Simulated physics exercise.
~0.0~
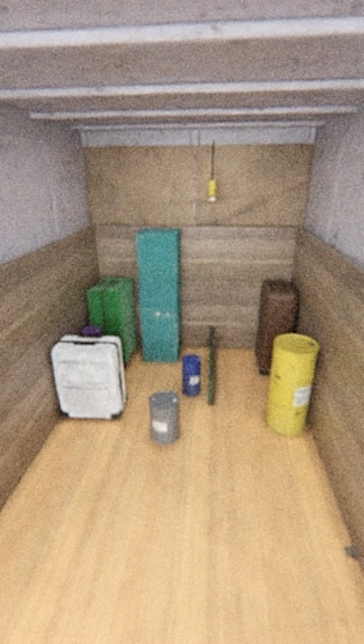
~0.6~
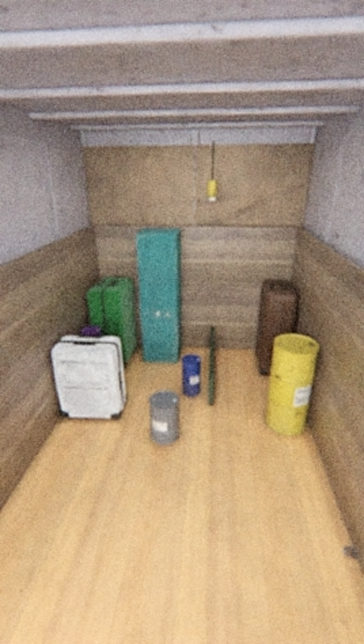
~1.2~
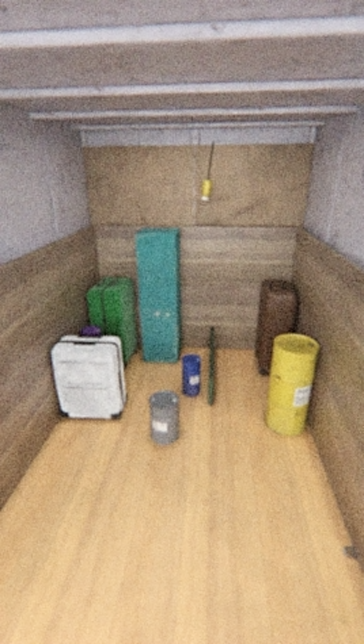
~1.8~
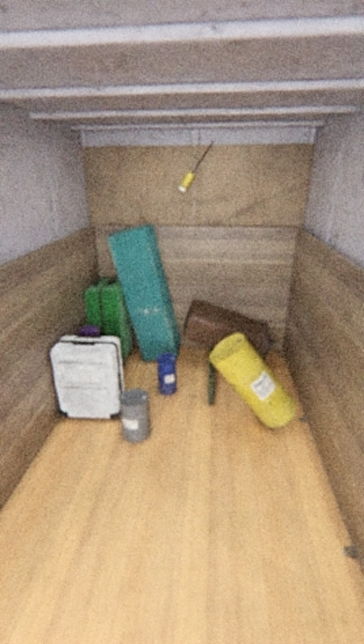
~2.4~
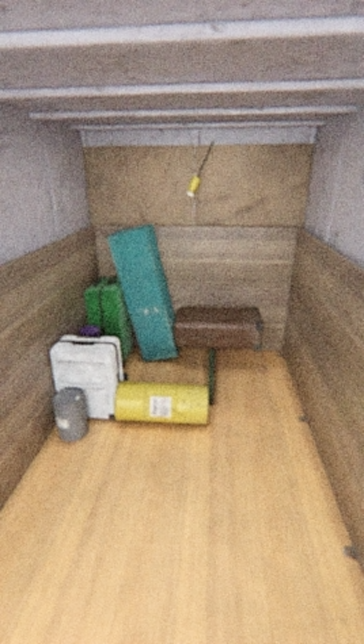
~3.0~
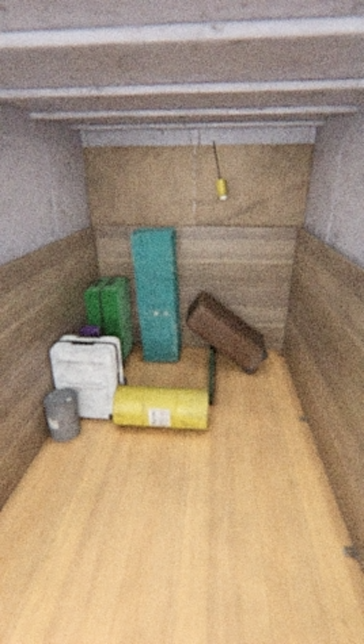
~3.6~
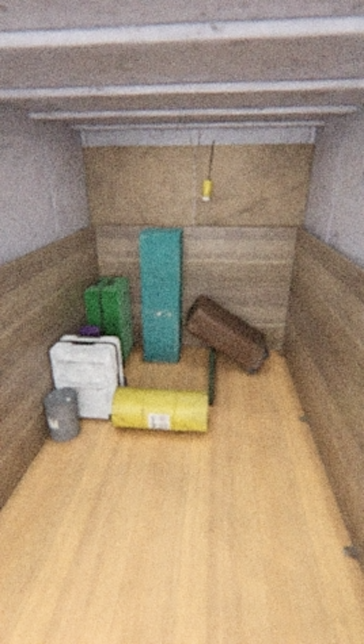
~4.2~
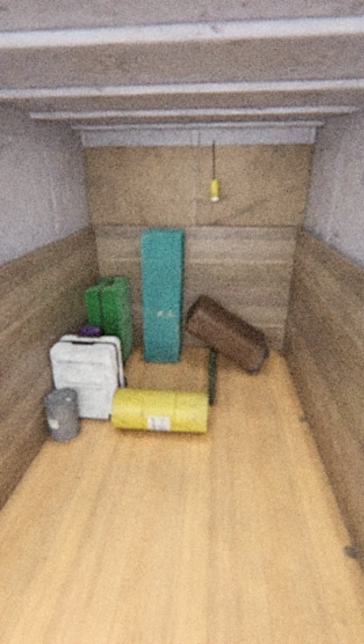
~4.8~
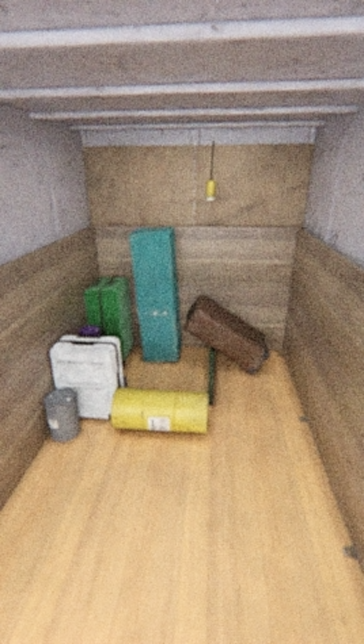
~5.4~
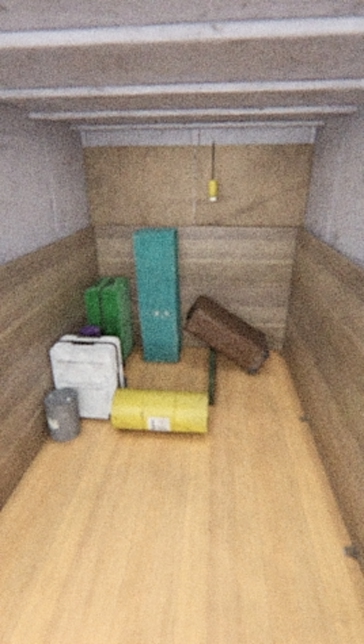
Turquoise box tilting left and righting itself in a van as a brown case and yellow drum topple and grey canister slides left.
